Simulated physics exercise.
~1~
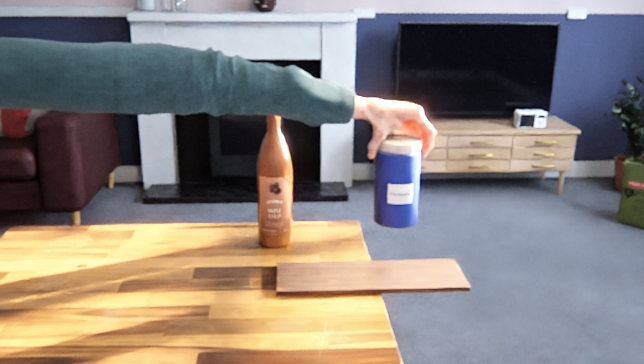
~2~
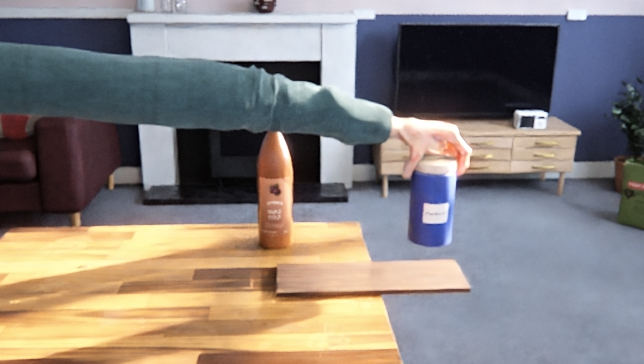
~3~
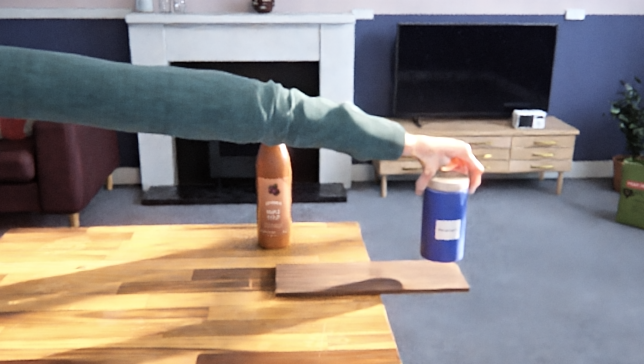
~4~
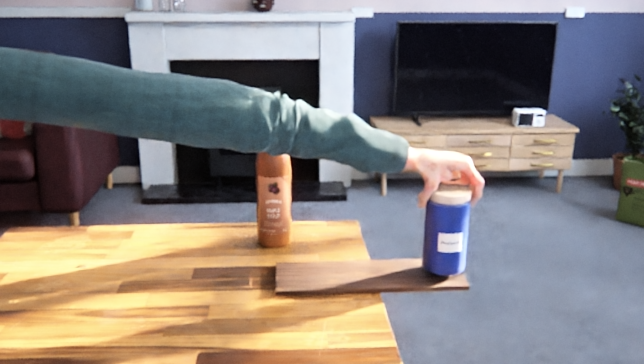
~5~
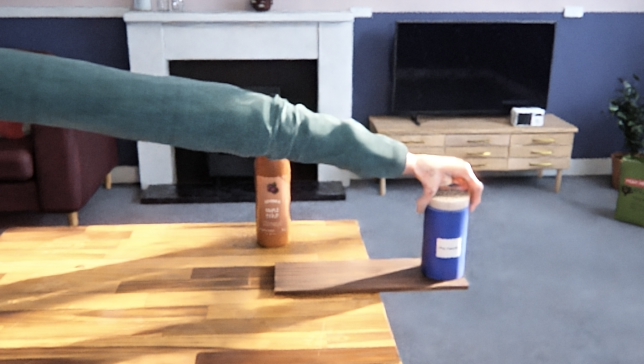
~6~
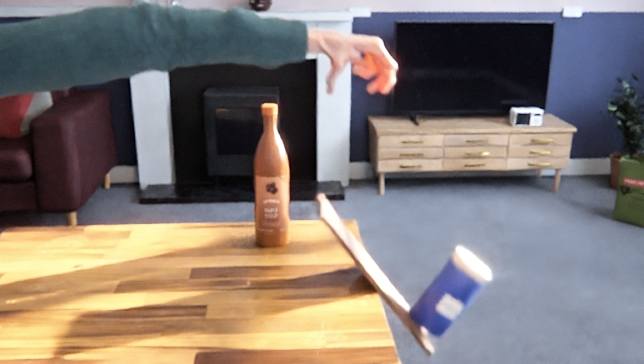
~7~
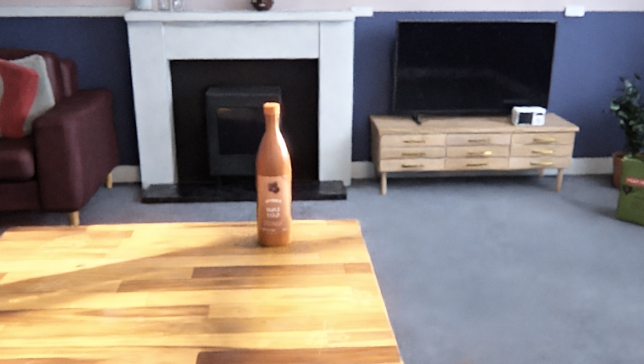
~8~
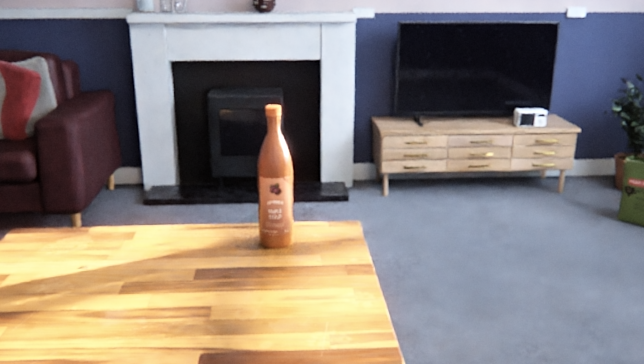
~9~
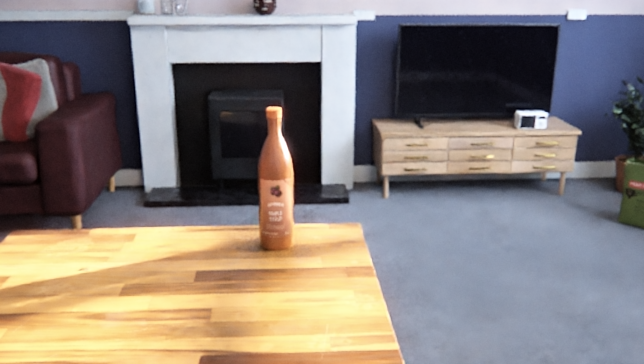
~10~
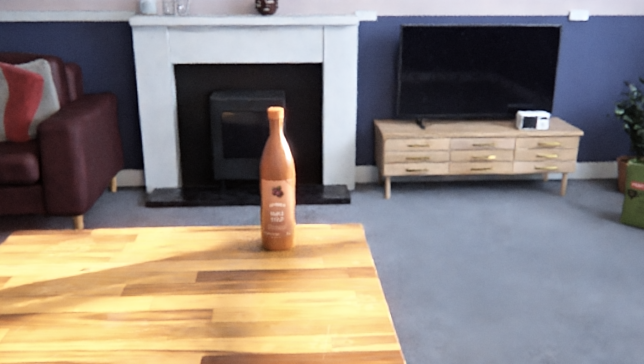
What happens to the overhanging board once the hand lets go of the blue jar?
The board tips over the table's edge and drops out of view along with the blue jar.
